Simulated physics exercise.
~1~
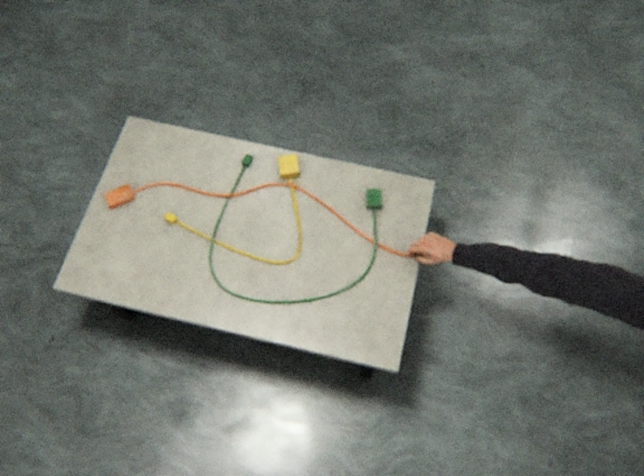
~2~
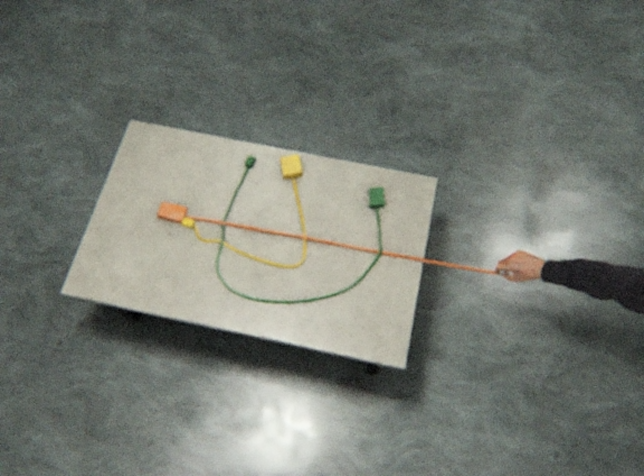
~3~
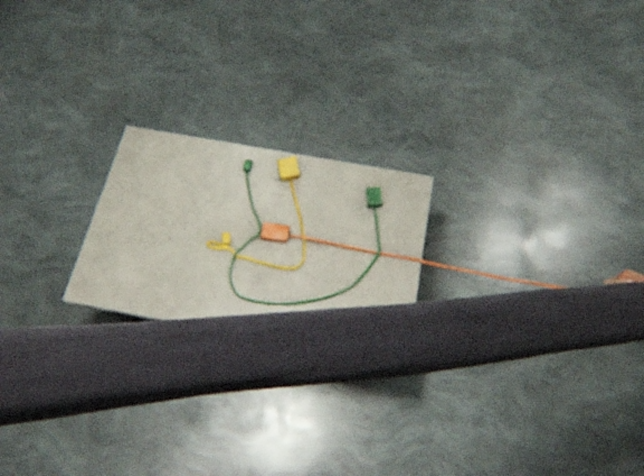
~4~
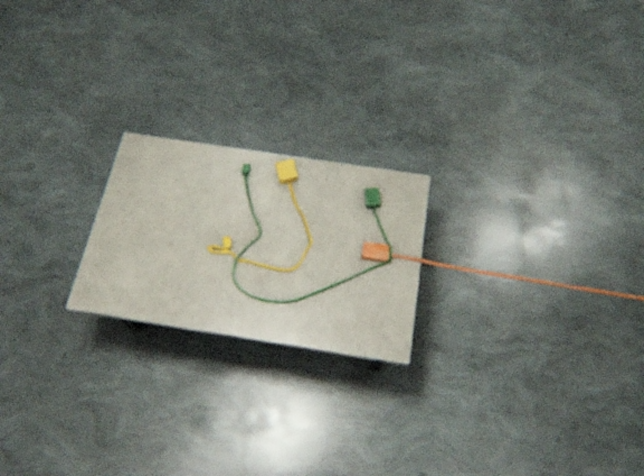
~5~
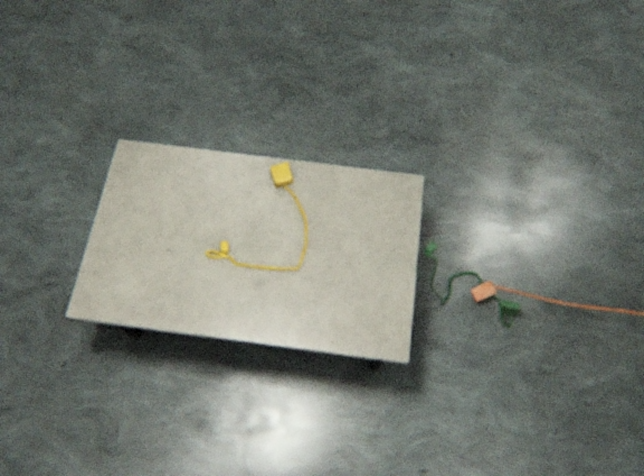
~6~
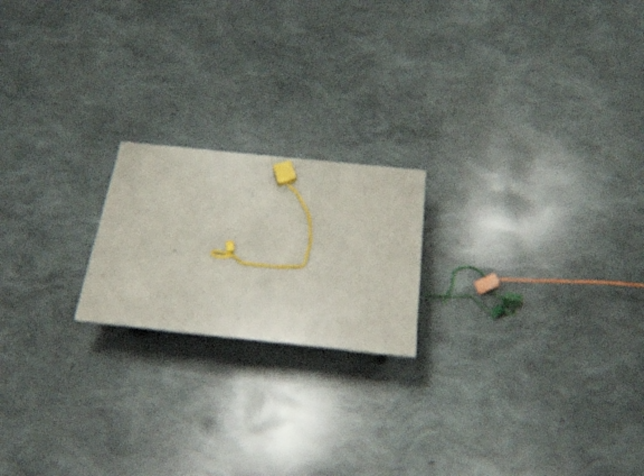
To begin with, orange, yellow and green leads lie overlapping on a pale table, and a dark-sleeved hand grips the orange one at the right edge. The hand pulls it rightwards, drawing the line taut and dragging the orange charger across the surface. The small yellow plug is nudged along until it comes to rest, its lead bunched beside it. The orange charger slides on to the right edge, tugging the green lead. Then it goes over, taking the green lead and both its ends along. Finally, only the yellow lead remains on the table, its charger still in place.
